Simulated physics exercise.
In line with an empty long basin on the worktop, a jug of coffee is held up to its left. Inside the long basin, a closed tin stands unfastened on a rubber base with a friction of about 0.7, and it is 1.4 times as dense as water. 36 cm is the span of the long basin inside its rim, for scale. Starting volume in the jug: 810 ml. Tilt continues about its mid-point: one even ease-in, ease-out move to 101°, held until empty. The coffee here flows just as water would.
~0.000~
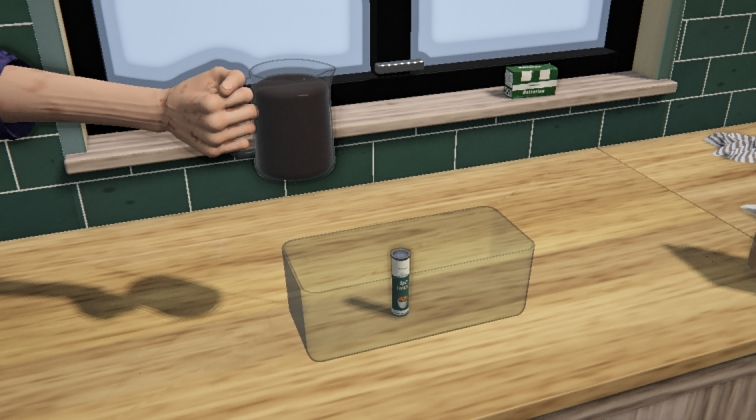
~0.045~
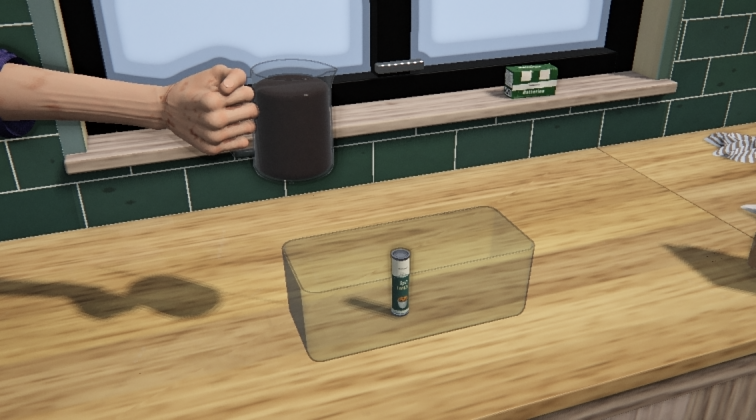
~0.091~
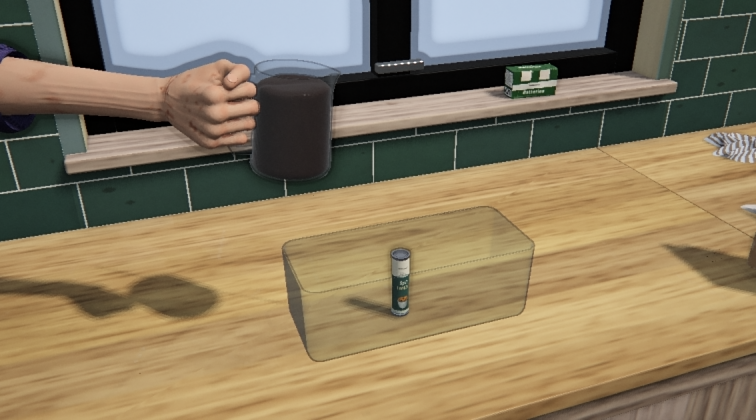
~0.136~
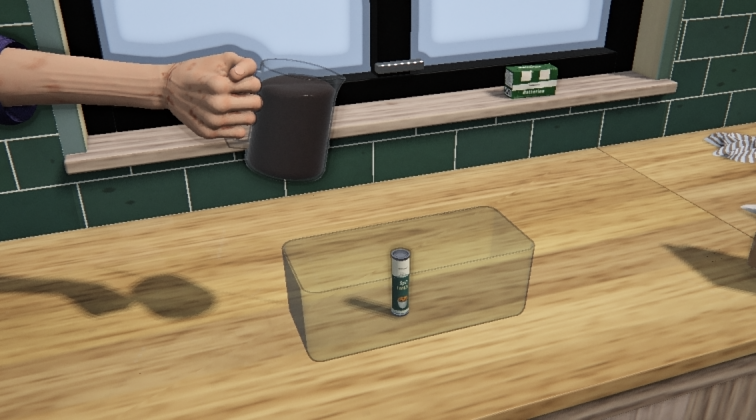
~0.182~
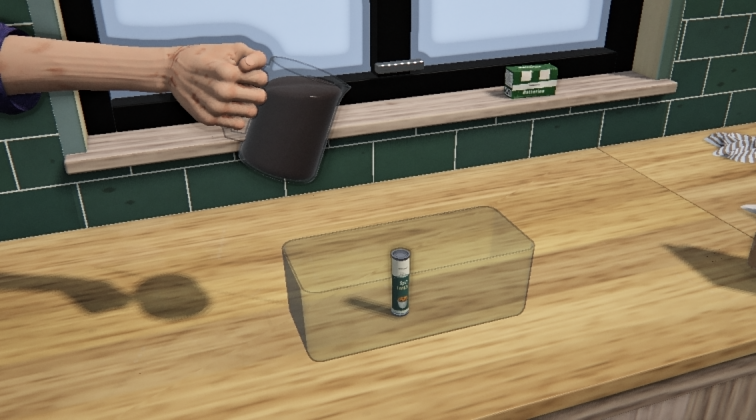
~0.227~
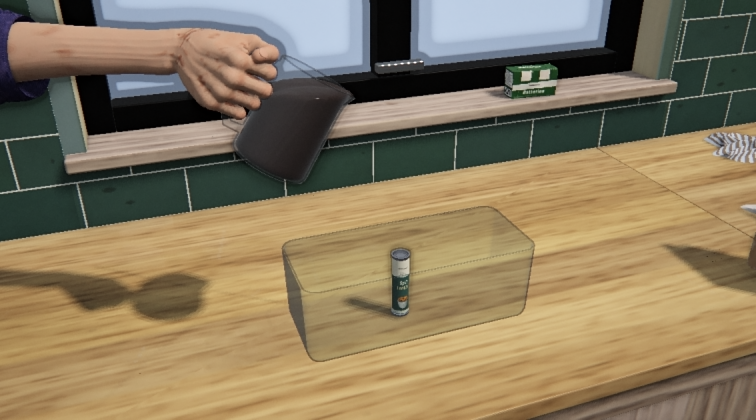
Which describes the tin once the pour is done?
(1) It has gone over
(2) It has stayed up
2.
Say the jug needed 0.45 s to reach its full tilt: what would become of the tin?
In that case the tin stays vertical.
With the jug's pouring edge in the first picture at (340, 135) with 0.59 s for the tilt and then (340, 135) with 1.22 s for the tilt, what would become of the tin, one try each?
Run one: It tumbles. Run two: It tumbles.
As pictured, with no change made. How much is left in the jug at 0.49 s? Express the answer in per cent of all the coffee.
Fraction remaining: Approx. 70 per cent.
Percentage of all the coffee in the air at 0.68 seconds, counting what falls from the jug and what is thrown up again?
Roughly 30 per cent.
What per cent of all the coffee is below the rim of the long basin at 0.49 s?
The basin holds roughly 3 in a hundred parts at that moment.
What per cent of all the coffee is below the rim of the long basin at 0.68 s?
Around 40 per cent of the whole.
Then, 0.49 s in, the tilt is 93° and 69 per cent is still to pour; the tin stands where it began.
Then, 0.68 s in, the tilt is 101° and 29 per cent is still to pour; the tin stands where it began.
Then, 0.87 s in, the tilt is 101° and 10 per cent is still to pour; the tin stands where it began.
Then, 1.09 s in, the tilt is 101° and 3 per cent is still to pour; the tin stands where it began.
Finally, the tin stands where it began.
